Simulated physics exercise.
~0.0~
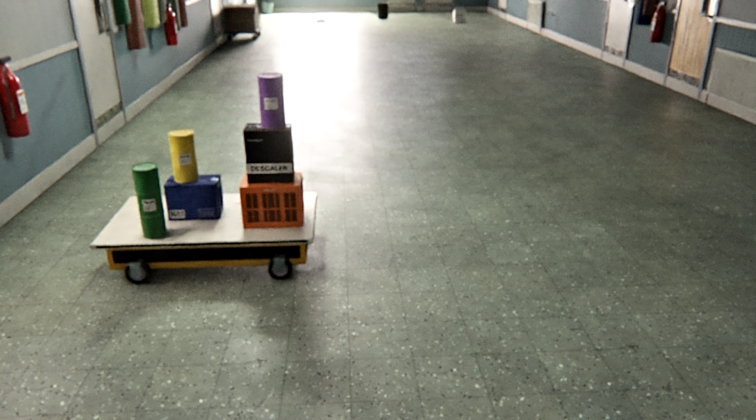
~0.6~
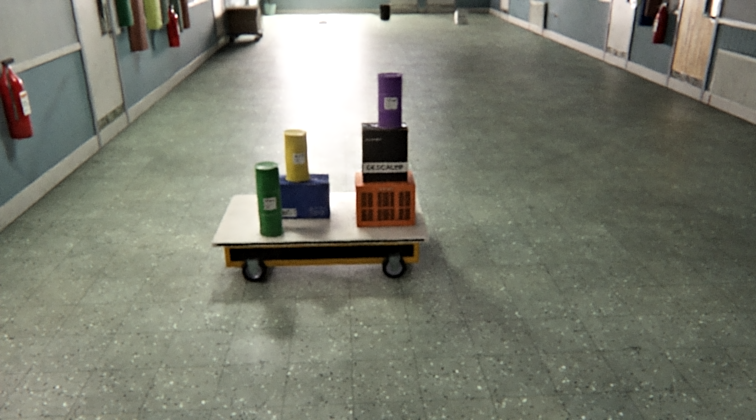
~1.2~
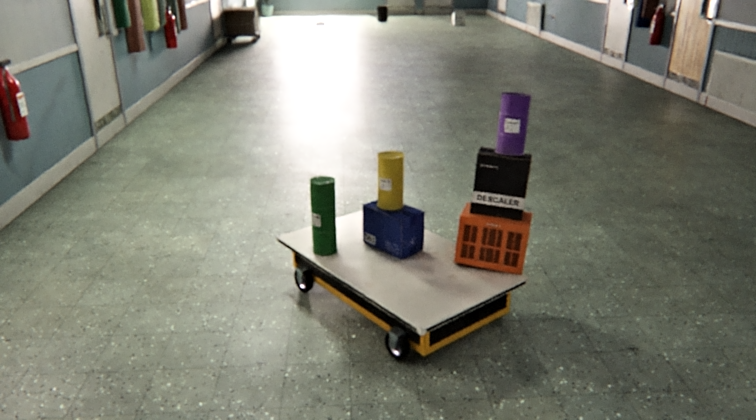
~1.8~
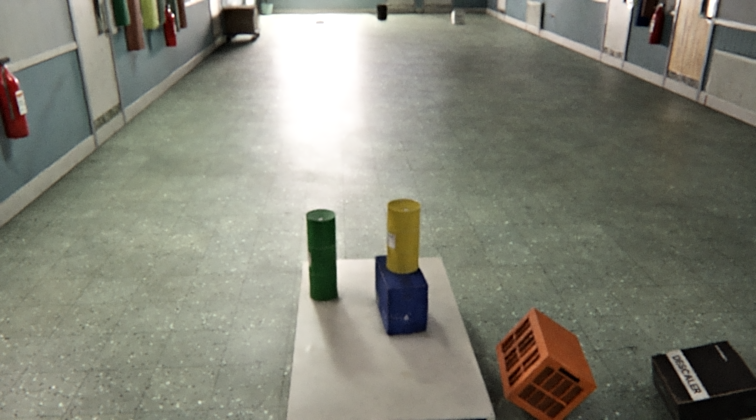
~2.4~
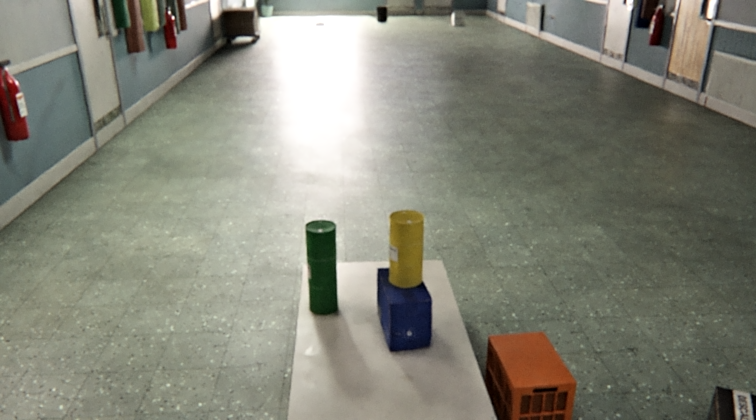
An orange crate stacked with a black box and purple canister came off a flat cart as it rolled right and swung toward the viewer, leaving the crate and box on the floor while the green canister and the yellow one on its blue box stayed aboard.
